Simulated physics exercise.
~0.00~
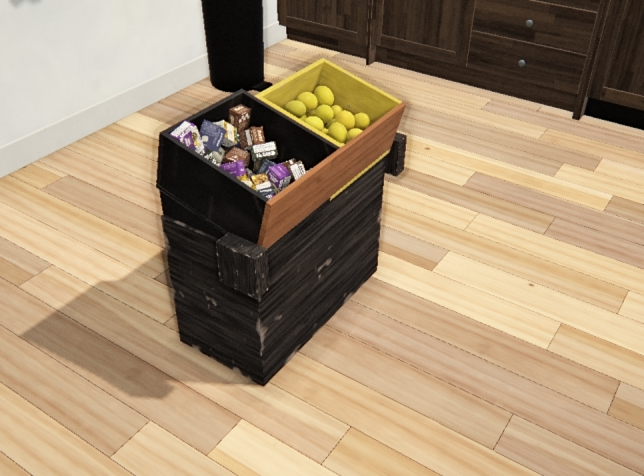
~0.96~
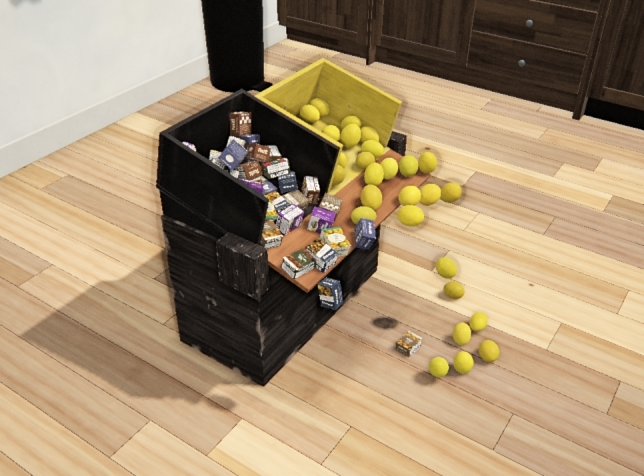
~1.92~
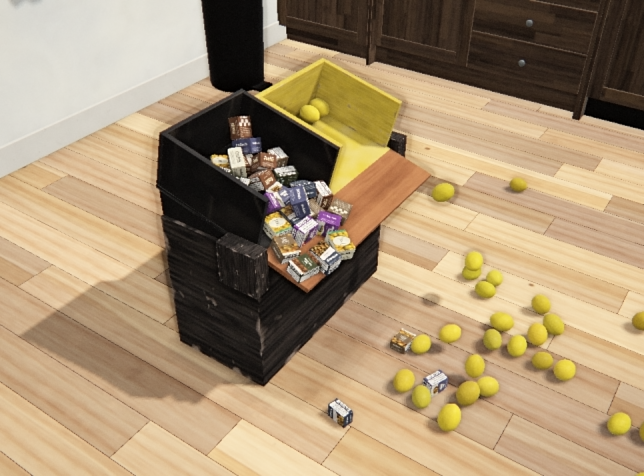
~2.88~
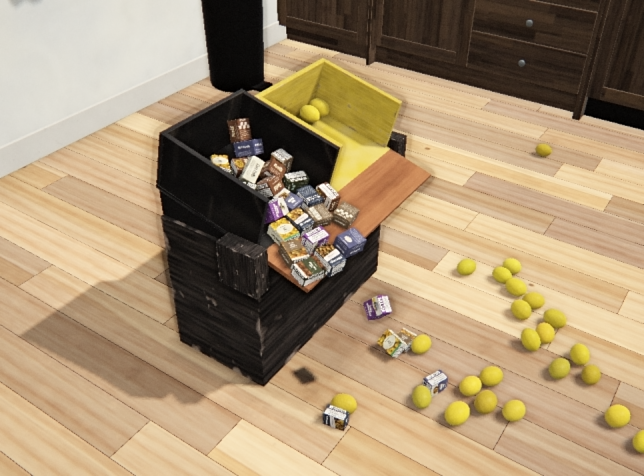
Lemons pour from a yellow chute as its flap drops, while most small cartons stay put.
